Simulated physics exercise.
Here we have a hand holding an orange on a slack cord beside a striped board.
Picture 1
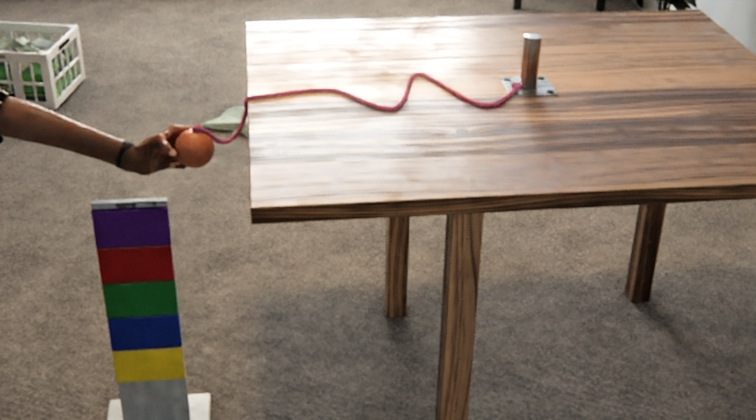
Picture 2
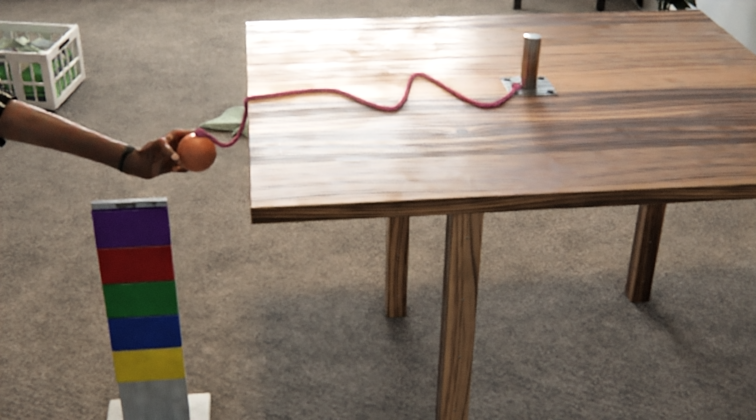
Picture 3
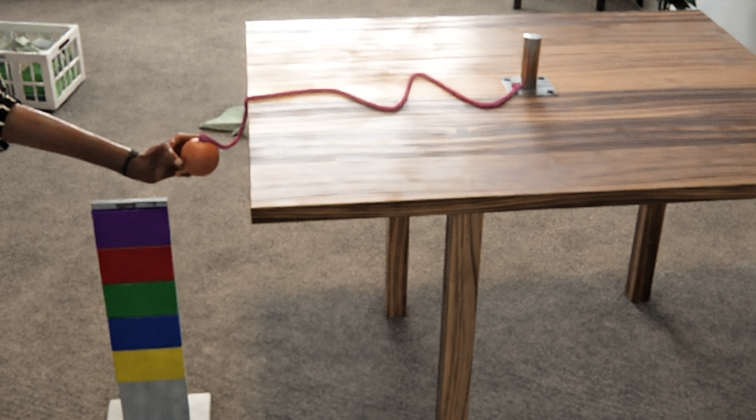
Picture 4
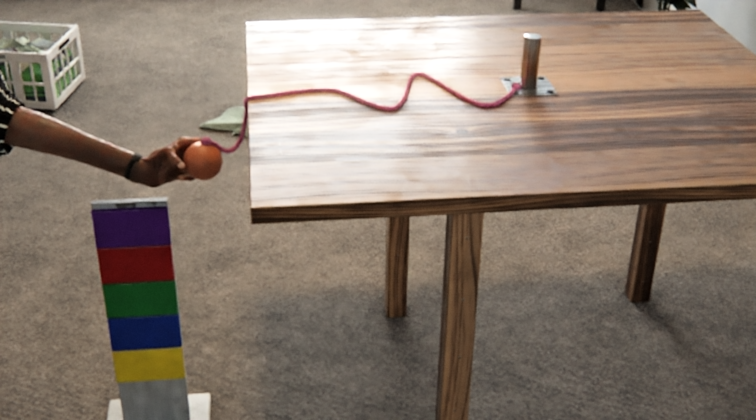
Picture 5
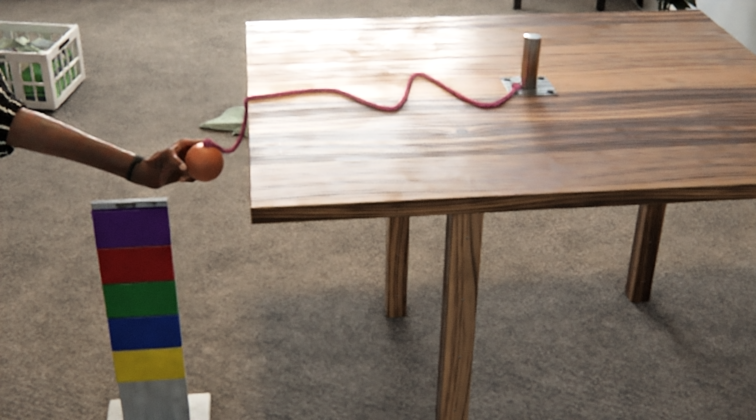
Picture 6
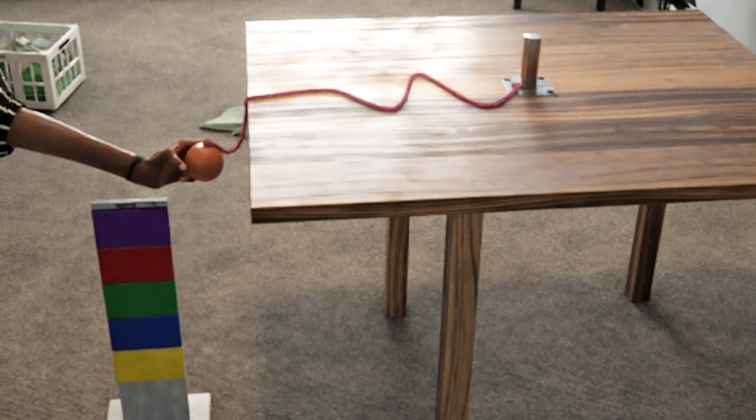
A hand held an orange ball tied to a slack, wavy red cord on a wooden table, drifted slightly down and to the right above a striped board, then stayed nearly still.
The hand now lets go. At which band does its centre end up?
The blue one.
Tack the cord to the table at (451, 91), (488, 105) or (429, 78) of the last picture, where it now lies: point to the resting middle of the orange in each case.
The places are (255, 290), (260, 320) and (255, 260).
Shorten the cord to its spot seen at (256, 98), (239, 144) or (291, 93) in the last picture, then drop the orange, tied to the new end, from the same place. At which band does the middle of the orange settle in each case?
One after the other, red; green; purple.
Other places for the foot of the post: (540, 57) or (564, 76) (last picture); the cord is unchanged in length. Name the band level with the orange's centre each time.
Taking them in turn: Green; green.
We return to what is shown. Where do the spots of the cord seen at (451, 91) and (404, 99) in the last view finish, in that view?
The first at (407, 92), the second at (286, 100).
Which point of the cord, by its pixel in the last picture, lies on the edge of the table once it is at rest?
At (379, 107), roughly.
Early on, orange near (247, 291); level with green.
Midway, orange near (277, 314); level with blue.
Finally, orange near (261, 321); level with blue. The cord holds its middle at blue.
